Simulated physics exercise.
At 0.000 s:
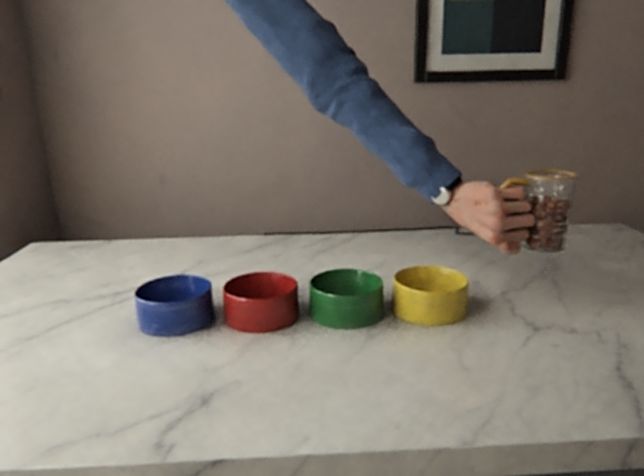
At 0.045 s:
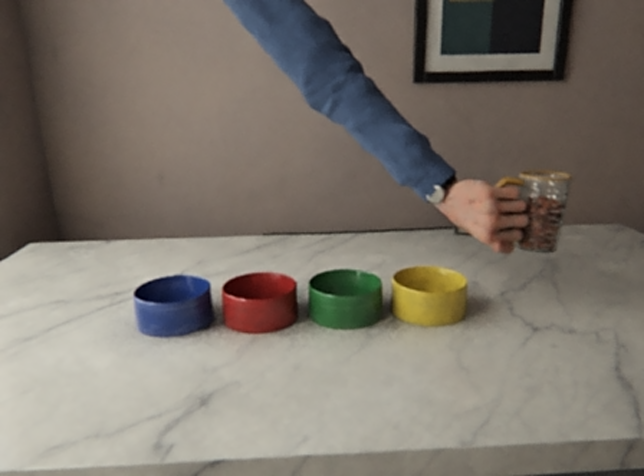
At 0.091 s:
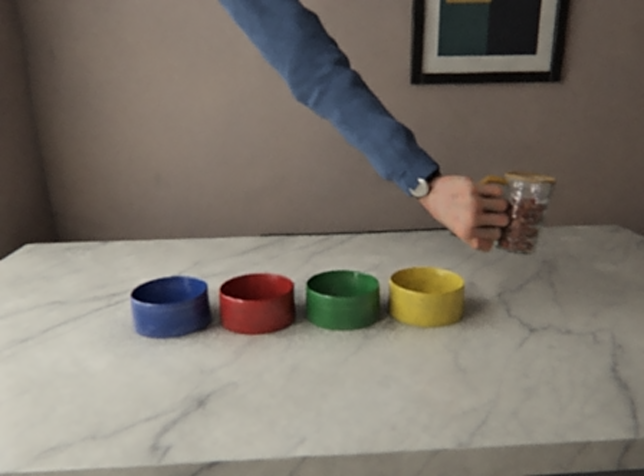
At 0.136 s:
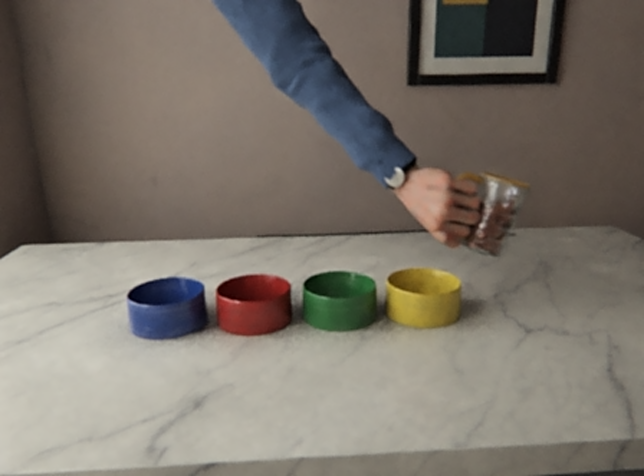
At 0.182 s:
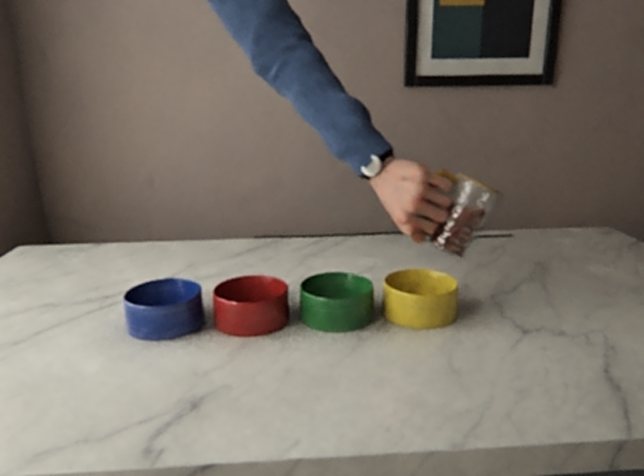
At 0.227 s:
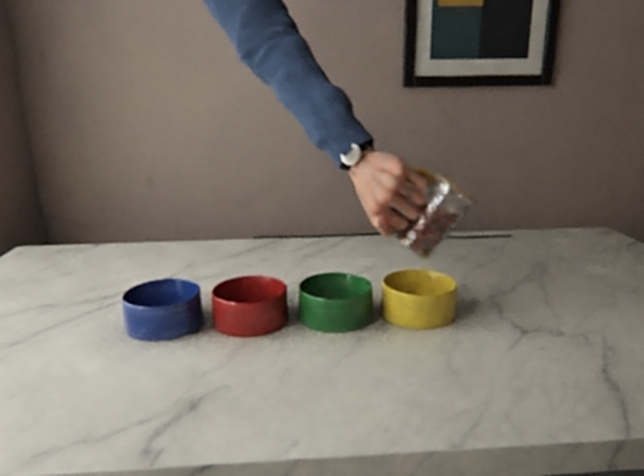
On a marble tabletop, a blue-sleeved arm moves a clear cup of small brown pieces left toward four coloured dishes, tilting it.
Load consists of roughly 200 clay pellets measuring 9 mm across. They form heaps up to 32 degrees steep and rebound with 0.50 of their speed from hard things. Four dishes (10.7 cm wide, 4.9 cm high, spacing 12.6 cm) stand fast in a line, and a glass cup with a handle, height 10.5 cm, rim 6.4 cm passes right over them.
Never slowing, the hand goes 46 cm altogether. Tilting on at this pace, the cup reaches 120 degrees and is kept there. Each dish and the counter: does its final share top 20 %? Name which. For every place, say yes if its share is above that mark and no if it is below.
Red: Yes, blue: No, green: No, yellow: No, counter: No.
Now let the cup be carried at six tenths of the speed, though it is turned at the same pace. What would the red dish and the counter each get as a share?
Red: 60; counter: 10.
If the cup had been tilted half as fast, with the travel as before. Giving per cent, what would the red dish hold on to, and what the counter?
Result: Red dish 100, counter 0.
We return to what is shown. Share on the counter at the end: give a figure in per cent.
0 %.
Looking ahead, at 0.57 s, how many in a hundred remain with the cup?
I reckon around 100 per cent.
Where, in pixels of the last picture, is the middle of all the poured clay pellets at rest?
Near (260, 308).
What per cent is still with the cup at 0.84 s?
Around 75 in a hundred.
After 0.43 s, tilt 78 degrees; cup holds 100 %.
After 0.57 s, tilt 108 degrees; cup holds 100 %.
After 0.84 s, tilt 120 degrees; cup holds 75 %, red 20 %.
In the end, at 1.8 s, red 100 %, blue 0 %, green 0 %, yellow 0 %, counter 0 %.
